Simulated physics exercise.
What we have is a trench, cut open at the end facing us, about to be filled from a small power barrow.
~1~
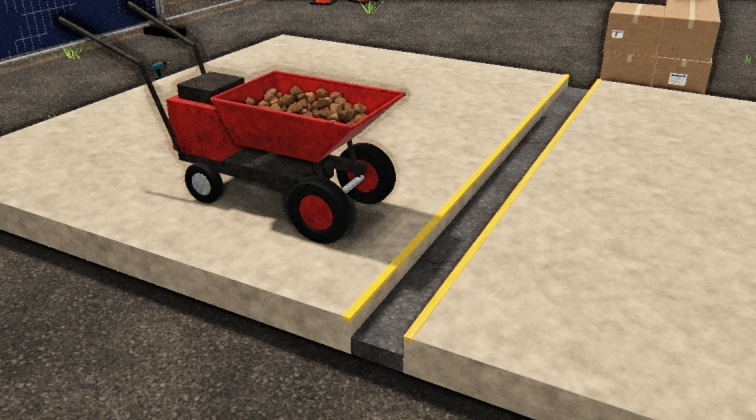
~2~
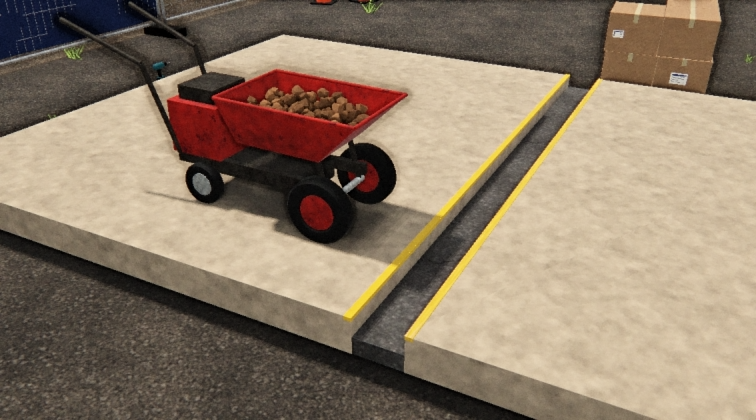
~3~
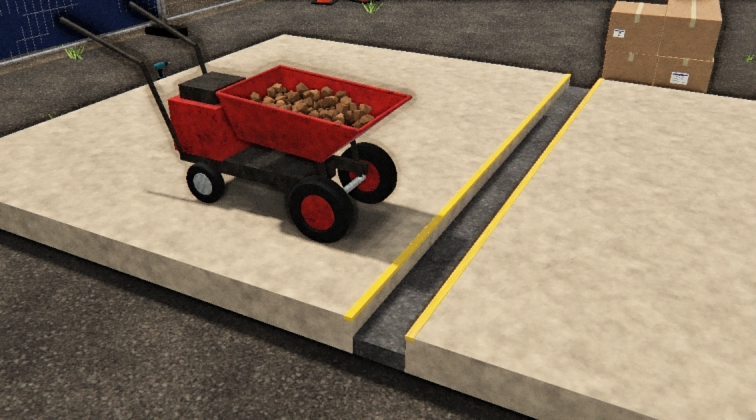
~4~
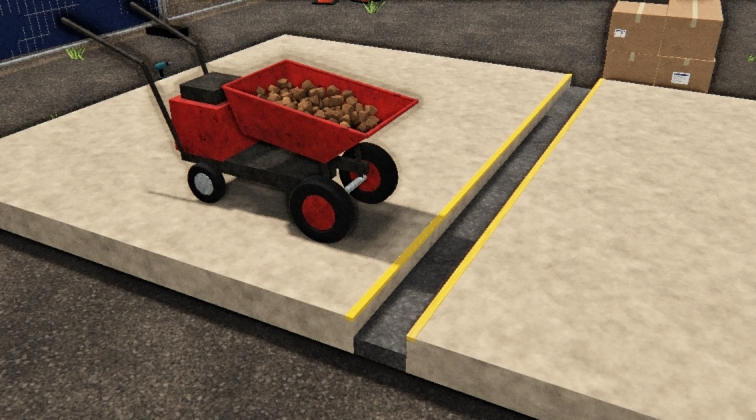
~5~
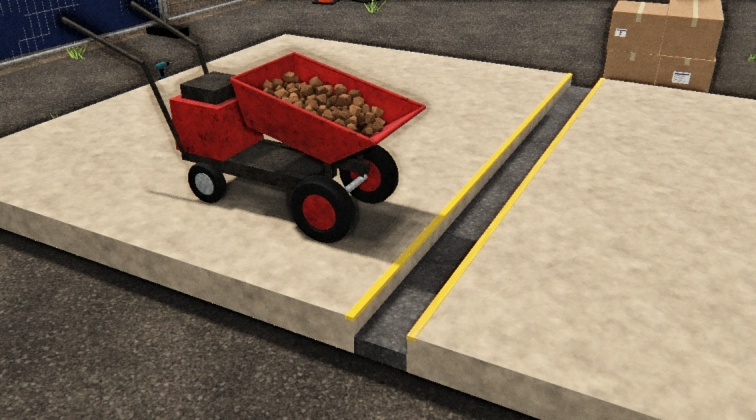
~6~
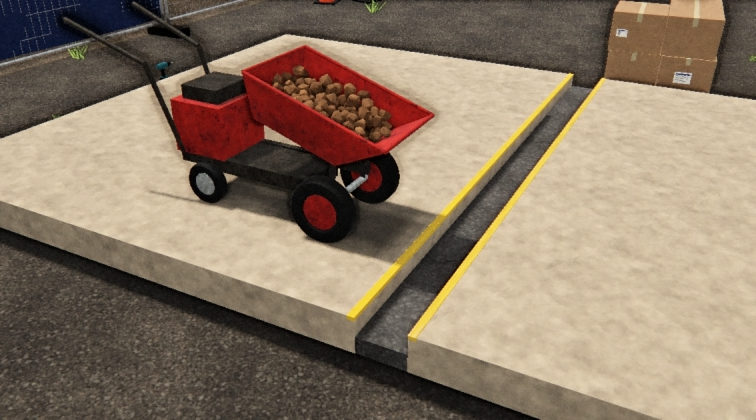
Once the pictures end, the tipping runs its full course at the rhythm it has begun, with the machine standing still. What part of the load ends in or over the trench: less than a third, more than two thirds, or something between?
Between the edges lies between a third and two thirds of the load.
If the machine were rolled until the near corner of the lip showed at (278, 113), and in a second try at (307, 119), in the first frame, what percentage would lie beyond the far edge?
Roughly 0 per cent, and 10 per cent.
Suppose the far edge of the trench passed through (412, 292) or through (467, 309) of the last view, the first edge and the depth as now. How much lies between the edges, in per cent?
Roughly 10 per cent, and 80 per cent.
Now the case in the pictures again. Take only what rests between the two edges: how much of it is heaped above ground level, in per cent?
Close to 20 per cent.
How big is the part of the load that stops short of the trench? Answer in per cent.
About 0 per cent.
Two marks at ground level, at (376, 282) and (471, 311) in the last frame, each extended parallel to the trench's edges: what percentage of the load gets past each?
In turn 80 and 20 in a hundred.
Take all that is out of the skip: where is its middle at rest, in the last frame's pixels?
Around (467, 247).
Soon, skip tipped steeply; all in the skip.
A while on, skip tipped right over; about half in the skip; about a third in or heaped over the trench; a small part beyond it; a stray few falling.
Towards the end, skip tipped right over; about a quarter in the skip; about half in or heaped over the trench; about a third beyond it.
Finally, skip tipped right over; about a quarter in the skip; about half in or heaped over the trench; about a third beyond it.
